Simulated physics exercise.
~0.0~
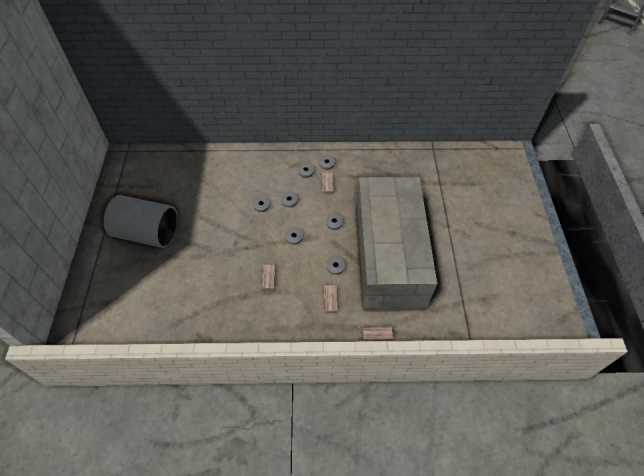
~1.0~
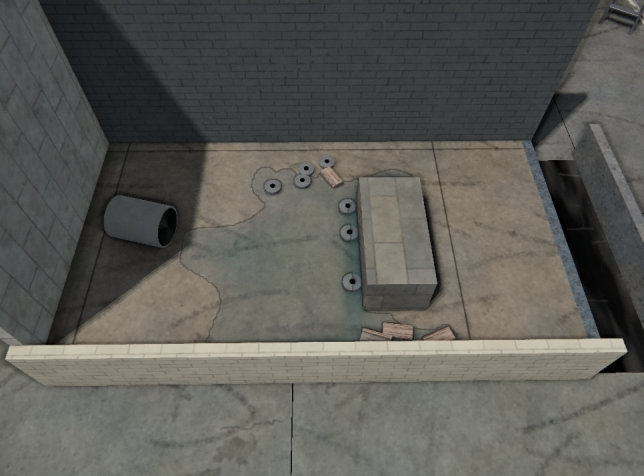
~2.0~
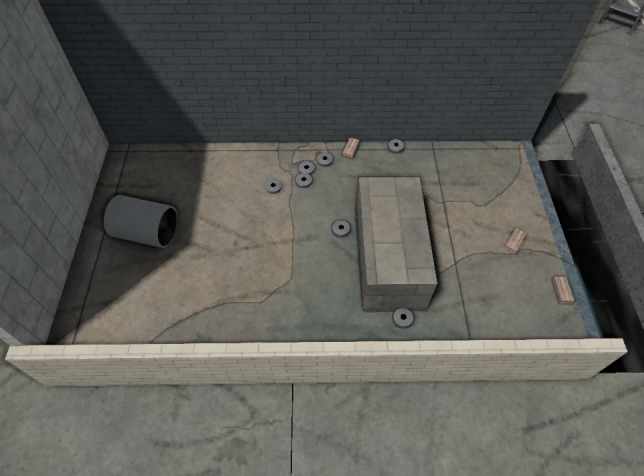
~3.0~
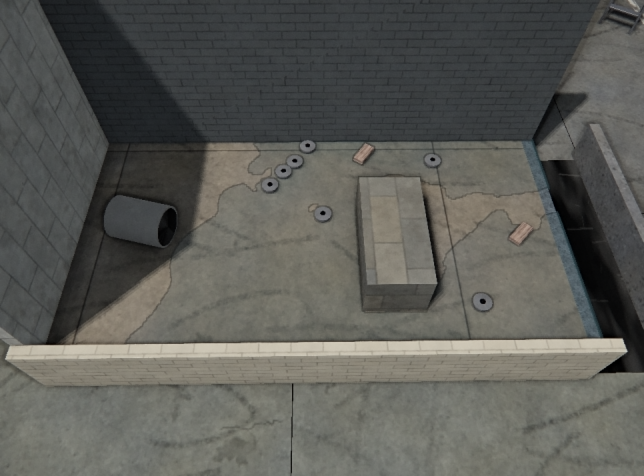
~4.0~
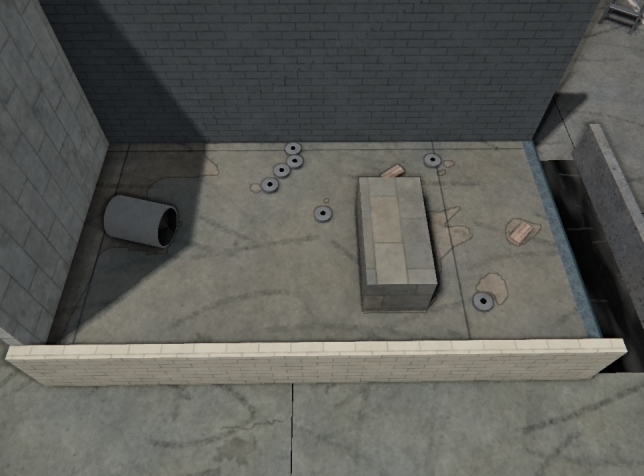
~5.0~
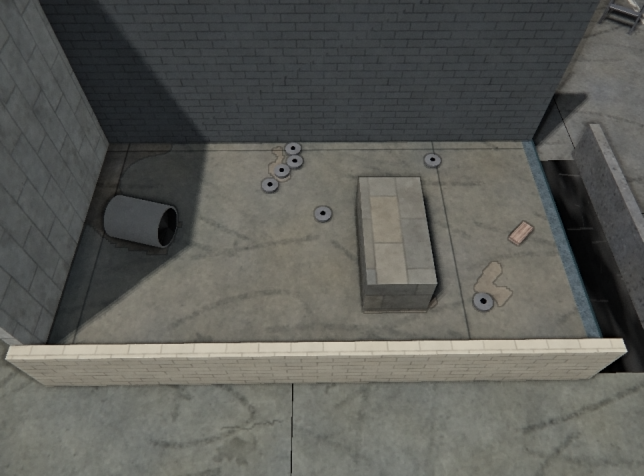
Water spreading across a walled concrete yard around a large block, pushing brick-like blocks and round lids rightward before most settle.
